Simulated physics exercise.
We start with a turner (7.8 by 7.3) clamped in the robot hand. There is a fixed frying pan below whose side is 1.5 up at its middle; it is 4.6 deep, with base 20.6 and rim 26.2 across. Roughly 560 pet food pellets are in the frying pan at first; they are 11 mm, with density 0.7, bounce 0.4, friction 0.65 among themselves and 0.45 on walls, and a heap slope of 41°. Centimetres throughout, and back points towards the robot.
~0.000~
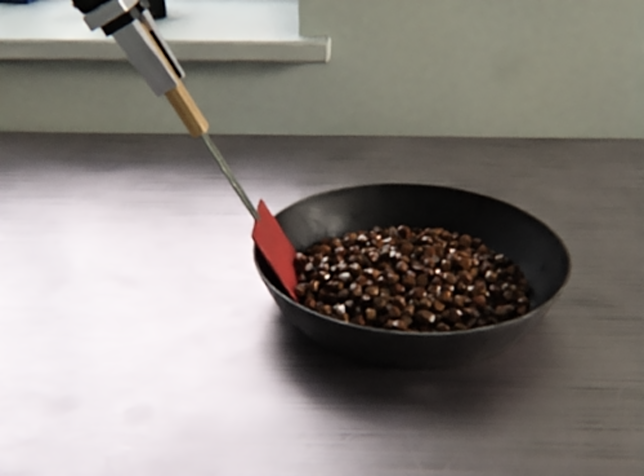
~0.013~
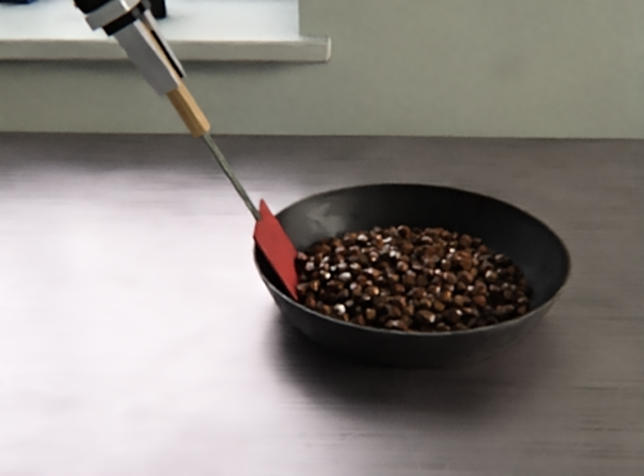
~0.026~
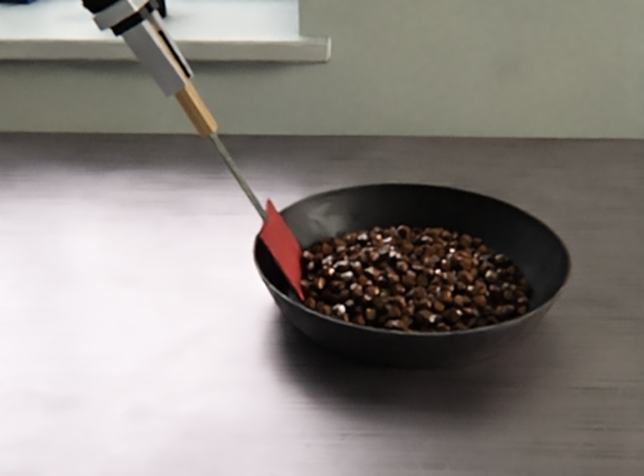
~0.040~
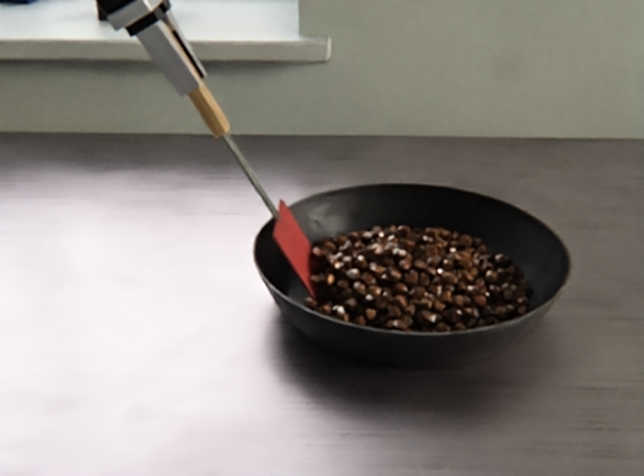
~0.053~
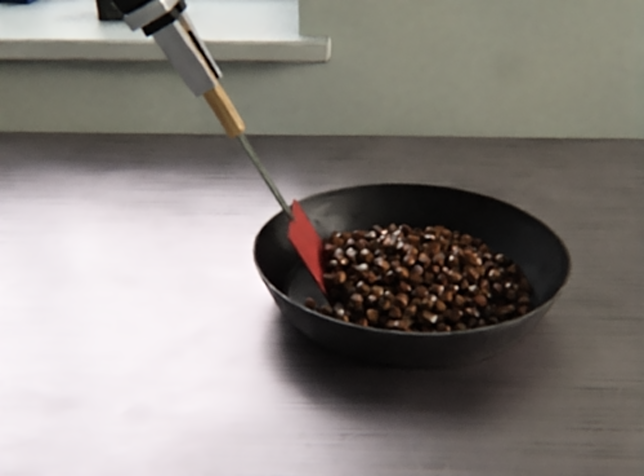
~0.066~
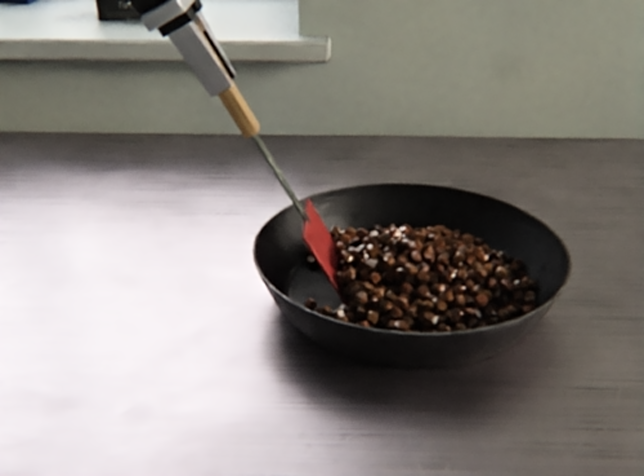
A robot gripper reaches in from the upper left over a dark grey tabletop, seen from slightly above, with a pale green wall and white ledge behind. It holds a turner with a wooden handle and red blade inside a black frying pan of glossy brown pellets. The blade slides slowly a short way right, nudging the nearest pellets and baring some pan floor, while the camera stays still.
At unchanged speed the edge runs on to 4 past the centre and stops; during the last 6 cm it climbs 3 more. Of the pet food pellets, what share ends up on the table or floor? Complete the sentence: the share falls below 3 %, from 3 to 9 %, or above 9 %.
The share falls from 3 to 9 %.
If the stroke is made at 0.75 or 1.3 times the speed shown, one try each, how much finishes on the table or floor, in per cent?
Roughly 0 % and roughly 10 %.
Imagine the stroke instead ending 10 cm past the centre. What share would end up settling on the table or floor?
Close to 30 per cent would end on the table or floor.
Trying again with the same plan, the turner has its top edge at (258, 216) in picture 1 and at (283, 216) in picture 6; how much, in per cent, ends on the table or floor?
Some 0 per cent.
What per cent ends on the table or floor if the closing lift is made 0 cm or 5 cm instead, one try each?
I'd put it near 0 in a hundred, then near 5 in a hundred.
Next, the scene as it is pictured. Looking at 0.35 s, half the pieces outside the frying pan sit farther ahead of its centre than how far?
Distance ahead of centre: Approx. 20 cm.
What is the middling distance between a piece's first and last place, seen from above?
Level distance of roughly 3 cm.
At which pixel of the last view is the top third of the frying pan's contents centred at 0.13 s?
(443, 262).
After 0.10 s, sloping 61°, highest piece 6 above the table; 561 in the frying pan.
After 0.13 s, sloping 61°, highest piece 7 above the table; 561 in the frying pan.
After 0.35 s, sloping 61°, highest piece 6 above the table; 536 in the frying pan, 24 on the table or floor, 1 on the blade or in flight.
After 1.40 s, sloping 61°, highest piece 5 above the table; 535 in the frying pan, 26 on the table or floor.
In the end, 535 in the frying pan, 26 on the table or floor. That is 5 % on the table or floor.
